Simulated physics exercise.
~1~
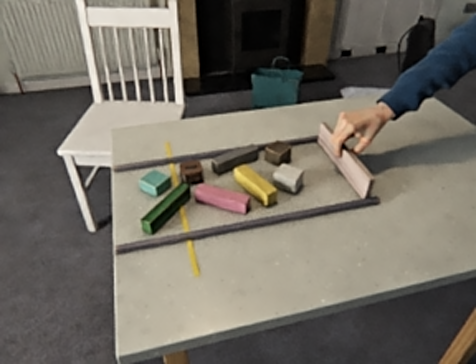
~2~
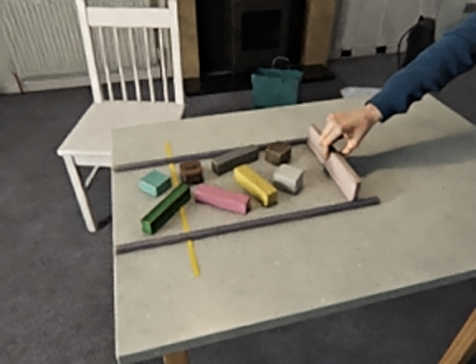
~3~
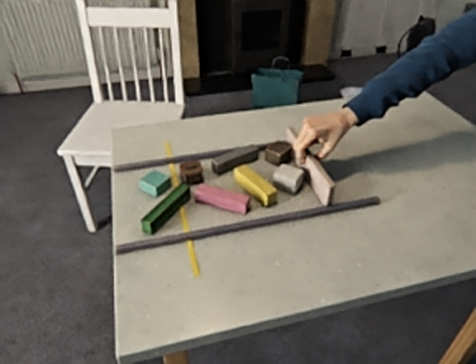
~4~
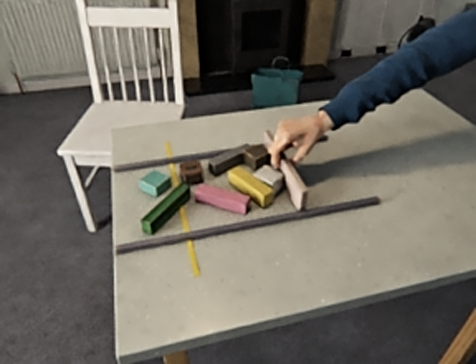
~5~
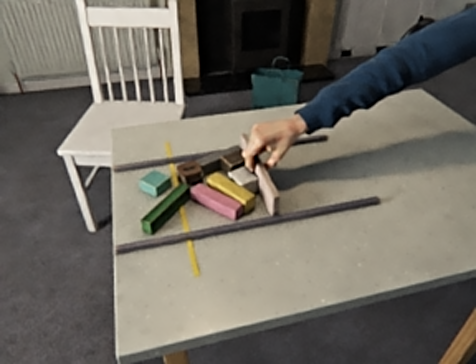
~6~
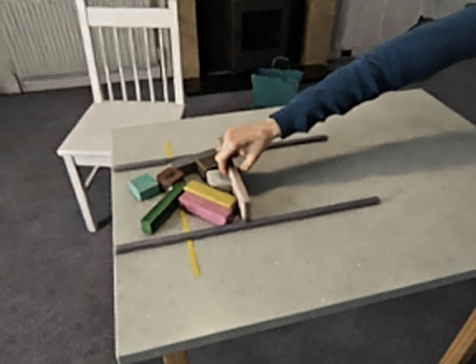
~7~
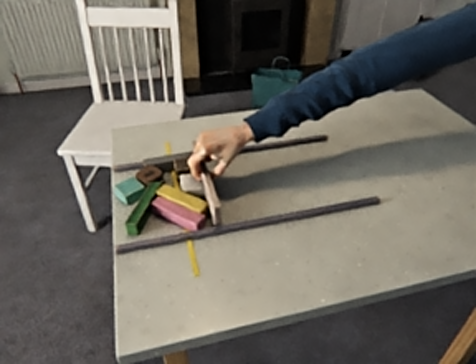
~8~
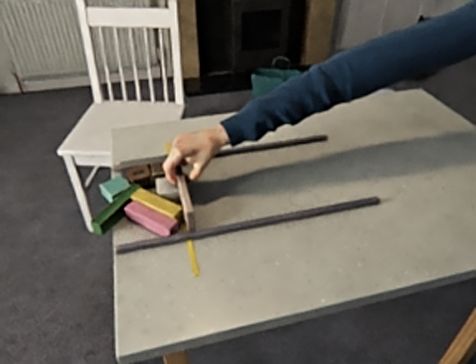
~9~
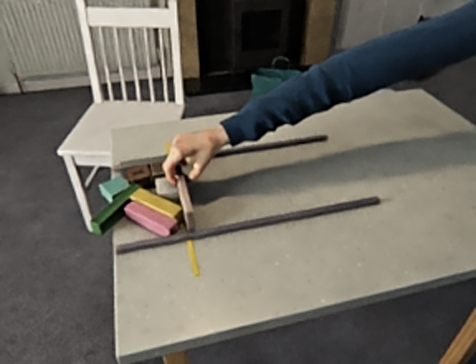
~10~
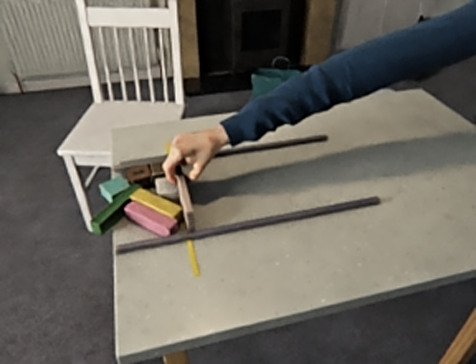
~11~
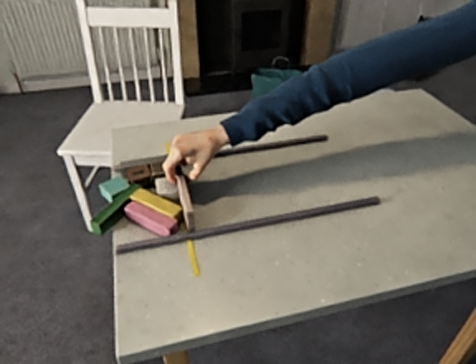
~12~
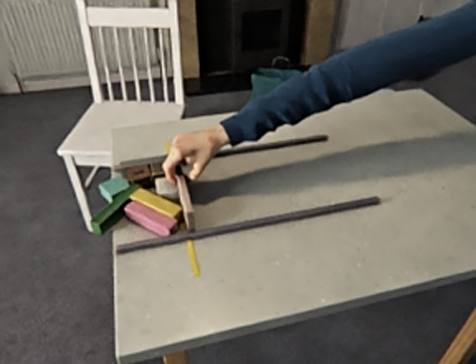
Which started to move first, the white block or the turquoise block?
The white block started to move first, as the board reached it early in the push. The turquoise block, farther to the left, stayed still until later.
A hand slid an upright board leftward between two dark strips, sweeping a jumble of colourful blocks and bars toward the table's end. It stopped at the yellow tape, with the pieces bunched together, the green one poking over the edge, and none fallen.
